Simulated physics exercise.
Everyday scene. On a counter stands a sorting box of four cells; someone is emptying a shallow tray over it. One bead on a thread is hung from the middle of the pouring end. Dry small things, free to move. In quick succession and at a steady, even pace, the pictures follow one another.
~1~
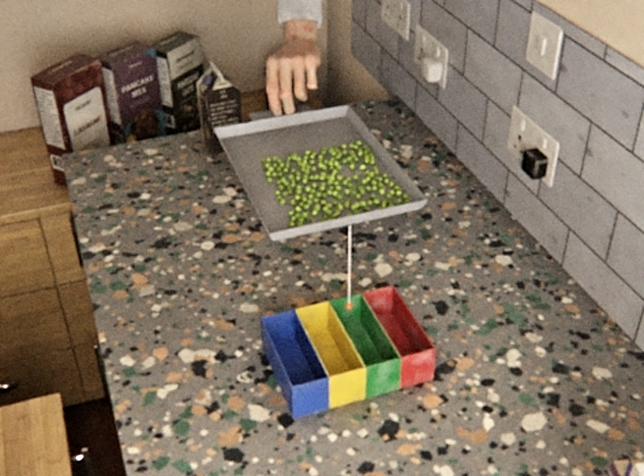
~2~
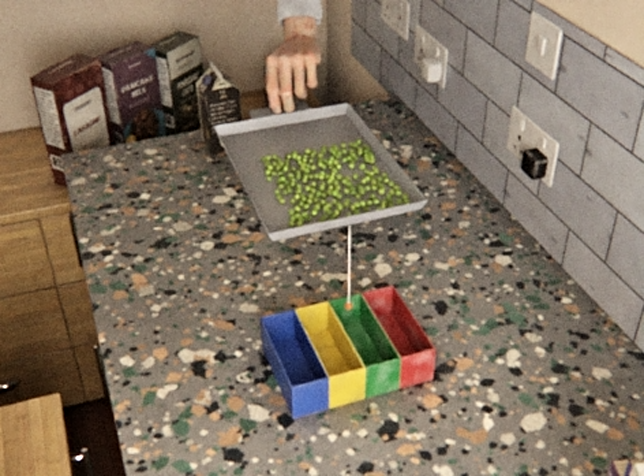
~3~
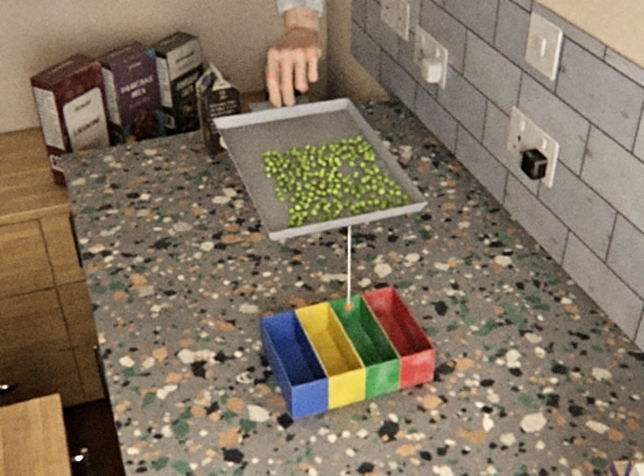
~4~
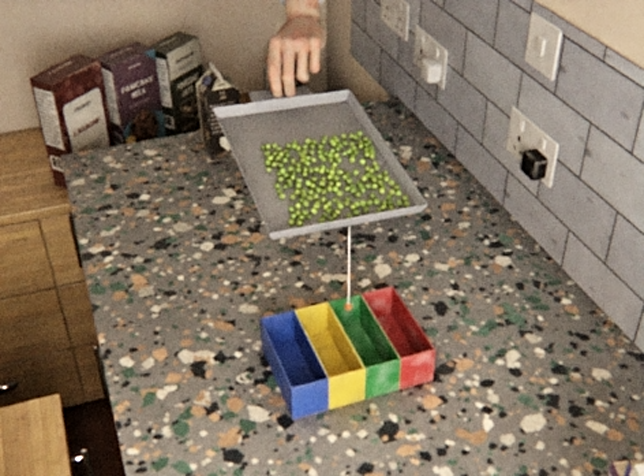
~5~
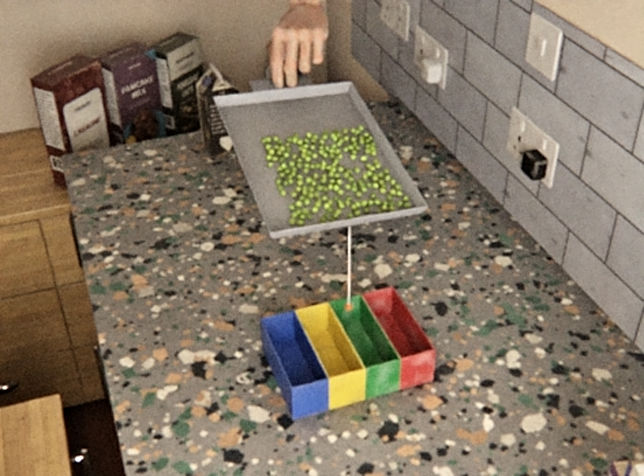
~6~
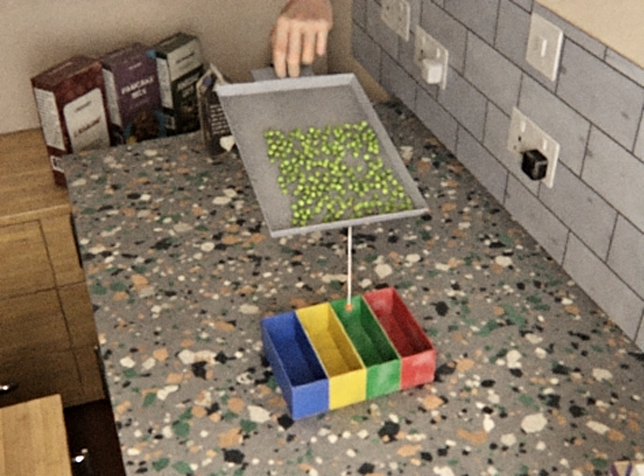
A shallow grey tray of green peas sat level above a blue, yellow, green and red box on a speckled counter, then a hand gradually raised its far end, tilting it toward the front.
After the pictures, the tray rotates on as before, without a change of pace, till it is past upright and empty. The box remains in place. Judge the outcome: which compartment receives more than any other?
The red compartment receives the most.
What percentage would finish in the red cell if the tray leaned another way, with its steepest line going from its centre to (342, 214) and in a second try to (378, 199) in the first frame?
Lab note: Try 1 = 30 %, try 2 = 30 %.
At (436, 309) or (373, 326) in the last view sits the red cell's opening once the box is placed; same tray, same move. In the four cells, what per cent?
First case 100 in a hundred, second case 30 in a hundred.
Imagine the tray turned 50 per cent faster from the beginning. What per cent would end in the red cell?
About 30 %.
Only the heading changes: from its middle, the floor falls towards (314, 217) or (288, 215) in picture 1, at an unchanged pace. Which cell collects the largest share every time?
Try 1 - blue / try 2 - blue.
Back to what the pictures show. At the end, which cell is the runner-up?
Second is the green one.
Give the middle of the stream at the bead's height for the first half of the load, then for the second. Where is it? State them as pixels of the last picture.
At (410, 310) for the first part, then at (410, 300) for the others.
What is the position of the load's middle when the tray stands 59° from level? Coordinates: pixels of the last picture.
About (380, 207).
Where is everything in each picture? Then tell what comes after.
Corners of the pouring end (272, 230) and (422, 198), level; middle of the load (330, 182), dried peas; bead on its thread (349, 306); blue cell (311, 395); yellow cell (347, 385); green cell (383, 375); red cell (418, 366), in the first frame.
Corners of the pouring end (272, 230) and (422, 199), level; middle of the load (330, 182), in the second frame.
Corners of the pouring end (272, 230) and (422, 200), tipped barely, lowest at the right corner; middle of the load (330, 180), in the third frame.
Corners of the pouring end (273, 230) and (422, 202), tipped a little, lowest at the right corner; middle of the load (330, 177), in the fourth frame.
Corners of the pouring end (274, 229) and (422, 204), tipped a little, lowest at the right corner; middle of the load (331, 174), in the fifth frame.
Corners of the pouring end (275, 229) and (423, 206), tipped clearly, lowest at the right corner; middle of the load (333, 172); blue cell (311, 396); yellow cell (347, 386); green cell (383, 376); red cell (418, 367), in the sixth frame.
Just after the last frame, tray tipped steeply; almost all on the tray; just a few in the red cell; just a few falling or outside the box.
A moment on, tray tipped right over; about a tenth on the tray; roughly a quarter in the red cell; about a tenth in the green cell; just a few in the yellow cell; roughly half falling or outside the box.
Further on, tray tipped past a quarter turn; roughly a third in the red cell; roughly a quarter in the green cell; just a few in the yellow cell; roughly half falling or outside the box.
When it is over, tray tipped past a quarter turn; roughly a third in the red cell; roughly a quarter in the green cell; just a few in the yellow cell; not one in the blue cell; roughly half outside the box.
